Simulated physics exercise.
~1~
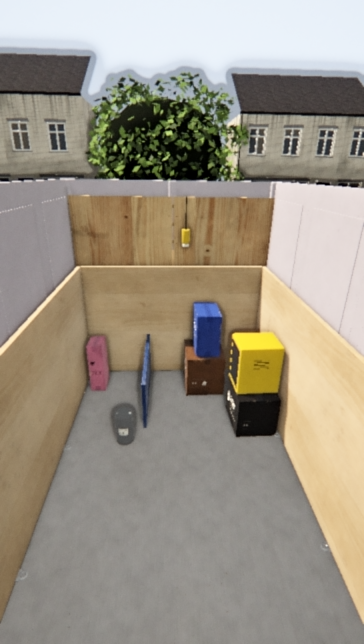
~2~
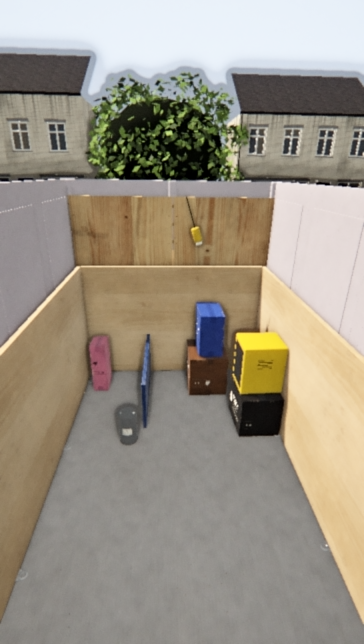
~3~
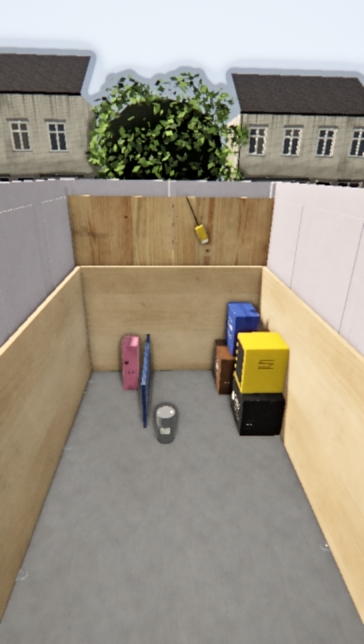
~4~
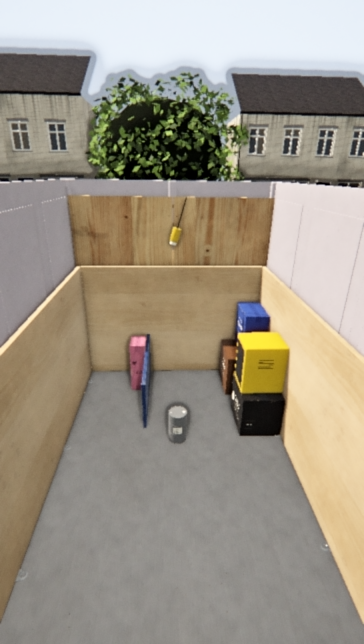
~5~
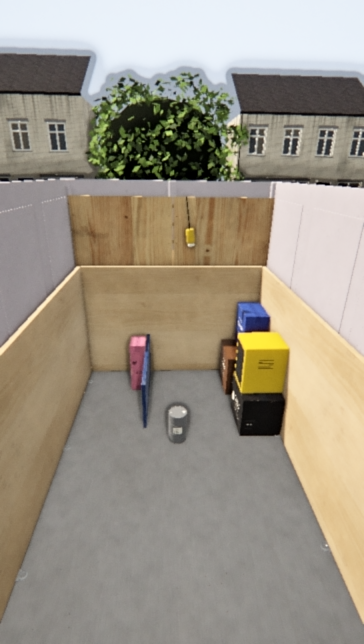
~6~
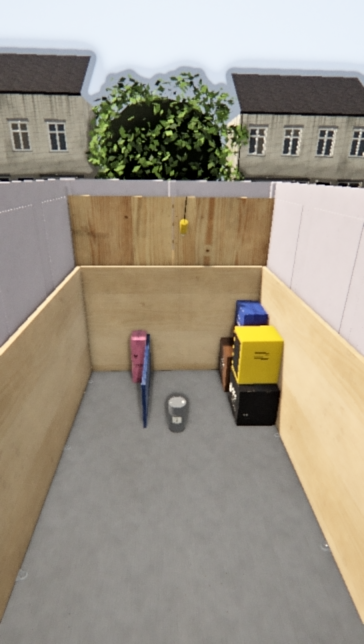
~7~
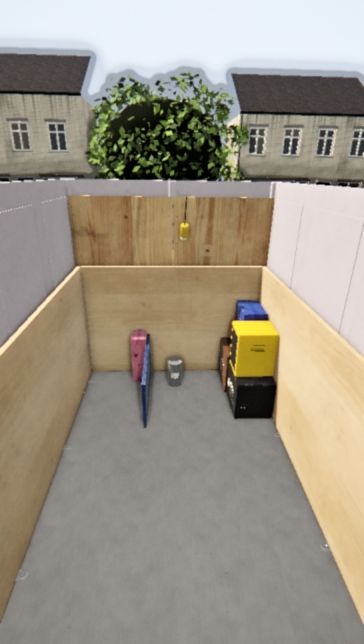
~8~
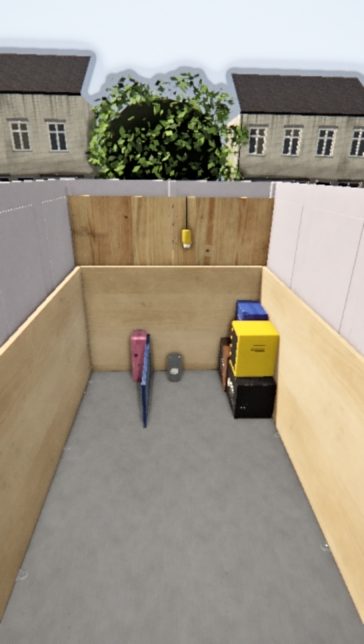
The boxes and grey canister slide right, then several shift forwards, and all end upright.
